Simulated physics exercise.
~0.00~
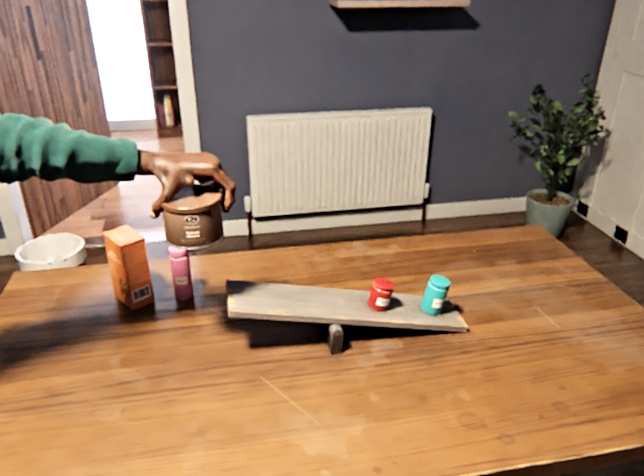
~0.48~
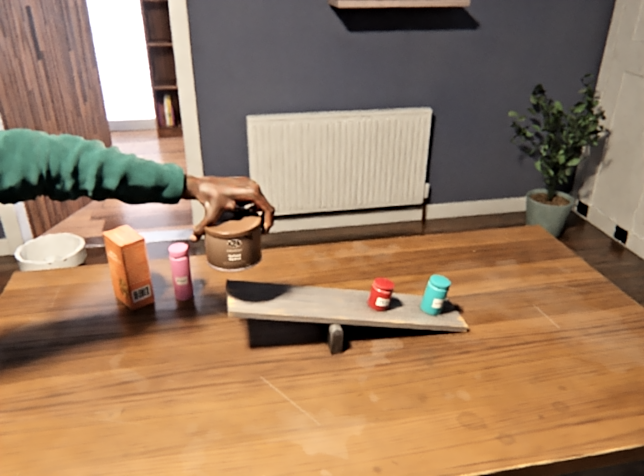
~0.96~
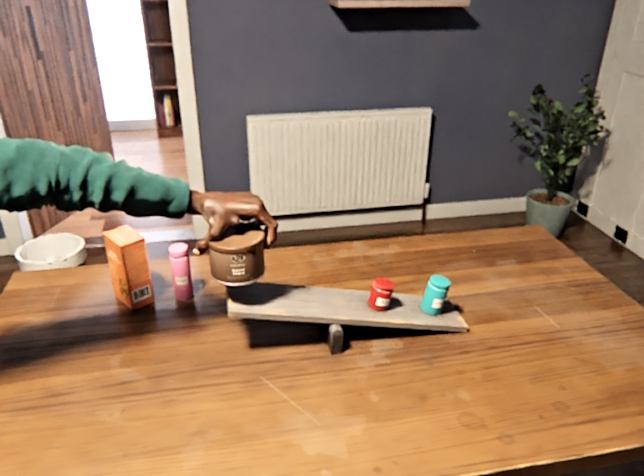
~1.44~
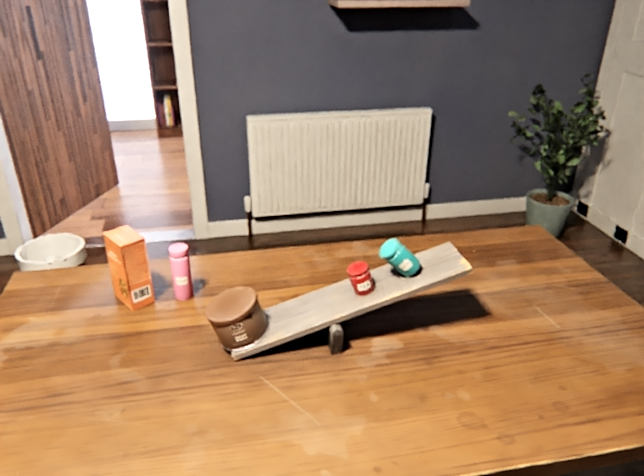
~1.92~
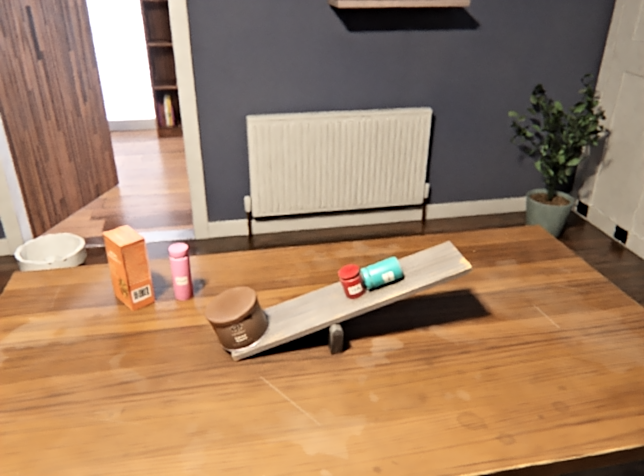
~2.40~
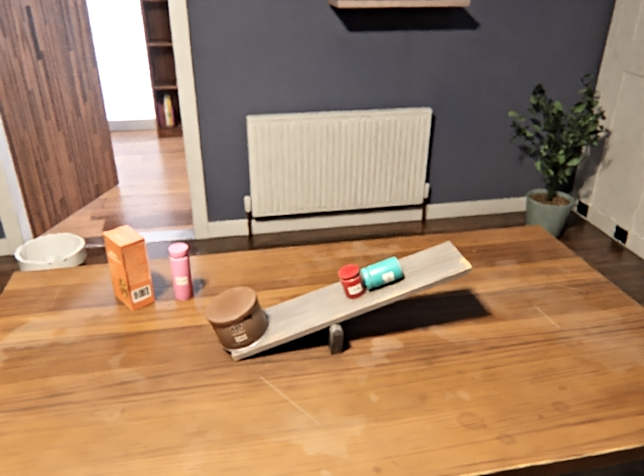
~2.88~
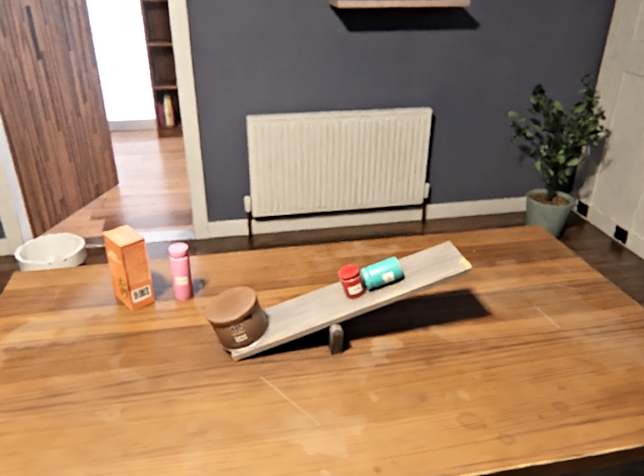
A hand lowered a brown tub onto the raised left end of a grey plank and let go, and the plank tipped that way, sending the turquoise shaker over onto its side against the red one, where everything stayed still.
